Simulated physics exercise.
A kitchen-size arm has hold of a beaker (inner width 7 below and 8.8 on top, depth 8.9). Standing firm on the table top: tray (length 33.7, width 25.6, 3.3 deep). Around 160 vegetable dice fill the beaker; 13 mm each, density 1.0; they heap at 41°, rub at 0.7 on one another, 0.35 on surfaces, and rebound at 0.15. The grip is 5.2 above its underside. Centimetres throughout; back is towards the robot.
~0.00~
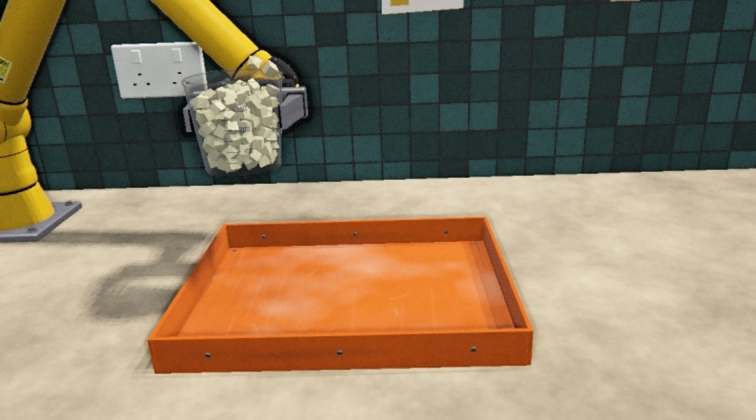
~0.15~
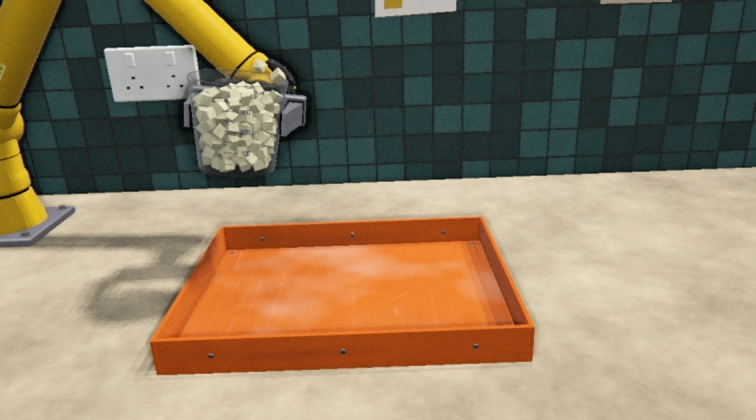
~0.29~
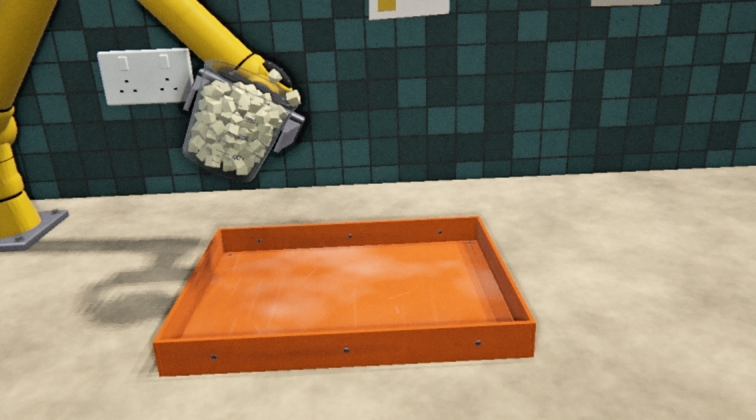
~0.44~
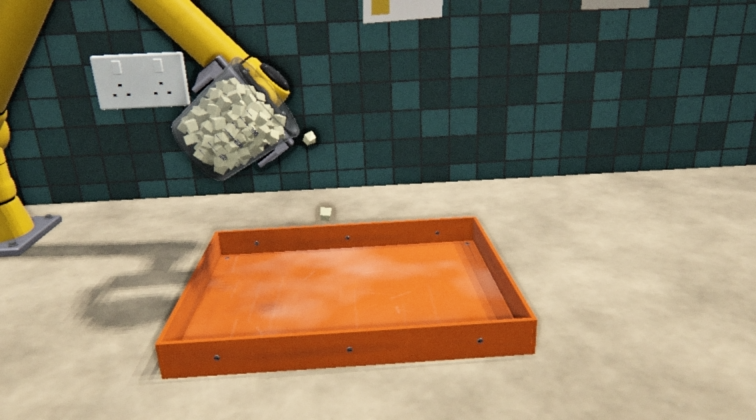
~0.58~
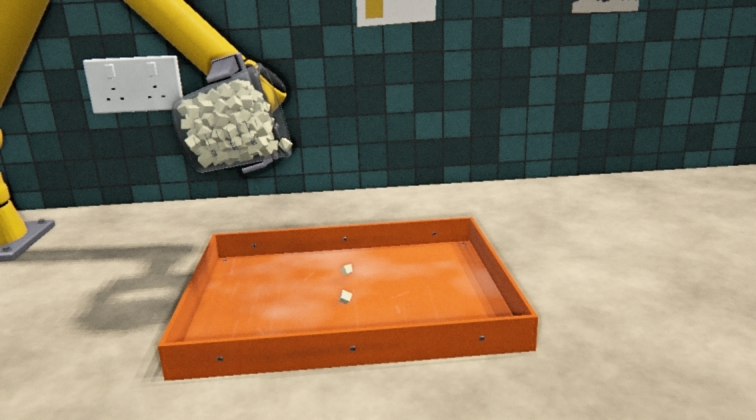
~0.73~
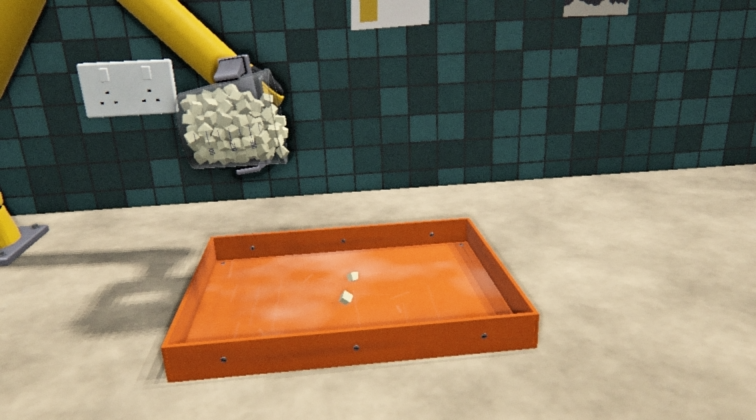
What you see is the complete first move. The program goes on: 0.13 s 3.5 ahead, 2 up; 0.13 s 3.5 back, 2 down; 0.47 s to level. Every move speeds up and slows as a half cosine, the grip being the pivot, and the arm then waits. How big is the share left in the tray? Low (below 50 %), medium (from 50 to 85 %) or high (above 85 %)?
Answer: Medium; from 50 to 85 % of the vegetable dice finish in the tray.
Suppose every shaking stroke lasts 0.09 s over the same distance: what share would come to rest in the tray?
In that case some 100 per cent.
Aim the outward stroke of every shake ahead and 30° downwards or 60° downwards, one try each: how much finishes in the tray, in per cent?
Some 35 and 15 per cent.
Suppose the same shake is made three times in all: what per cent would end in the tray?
It would be near 95 per cent.
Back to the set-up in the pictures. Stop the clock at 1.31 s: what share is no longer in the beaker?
Near 65 per cent so far.
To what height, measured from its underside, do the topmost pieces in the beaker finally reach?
Some 6.5 cm.
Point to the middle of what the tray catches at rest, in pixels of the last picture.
Around (372, 290).
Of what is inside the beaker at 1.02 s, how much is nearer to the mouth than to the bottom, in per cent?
About 90 per cent.
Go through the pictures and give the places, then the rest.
In the first frame, beaker middle at (239, 124), level; upper third of the load around (241, 100), from x 200 to 270, top at y 65; 162 in the beaker.
In the second frame, beaker middle at (238, 125), tilted 8° forward; upper third of the load around (241, 102), from x 200 to 280, top at y 65.
In the third frame, beaker middle at (235, 125), tilted 29° forward; upper third of the load around (236, 104), from x 195 to 295, top at y 75.
In the fourth frame, beaker middle at (232, 125), tilted 55° forward; upper third of the load around (233, 106), from x 185 to 325, top at y 85; 160 in the beaker, 2 in flight or on a rim.
In the fifth frame, beaker middle at (231, 124), tilted 76° forward; upper third of the load around (233, 106), from x 185 to 345, top at y 85; 160 in the beaker, 2 in the tray.
In the sixth frame, beaker middle at (231, 124), tilted 84° forward; upper third of the load around (224, 108), from x 185 to 355, top at y 90; 160 in the beaker, 2 in the tray.
By 1.02 s, tilted 83° forward, highest piece 22 above the table; 70 in the beaker, 20 in the tray, 72 in flight or on a rim.
By 1.31 s, tilted 18° forward, highest piece 22 above the table; 106 in the tray, 56 in the beaker.
By 1.66 s, level, highest piece 22 above the table; 106 in the tray, 56 in the beaker.
By 2.71 s, level, highest piece 22 above the table; 106 in the tray, 56 in the beaker.
Final count, 106 in the tray, 56 in the beaker. That is 65 % in the tray.
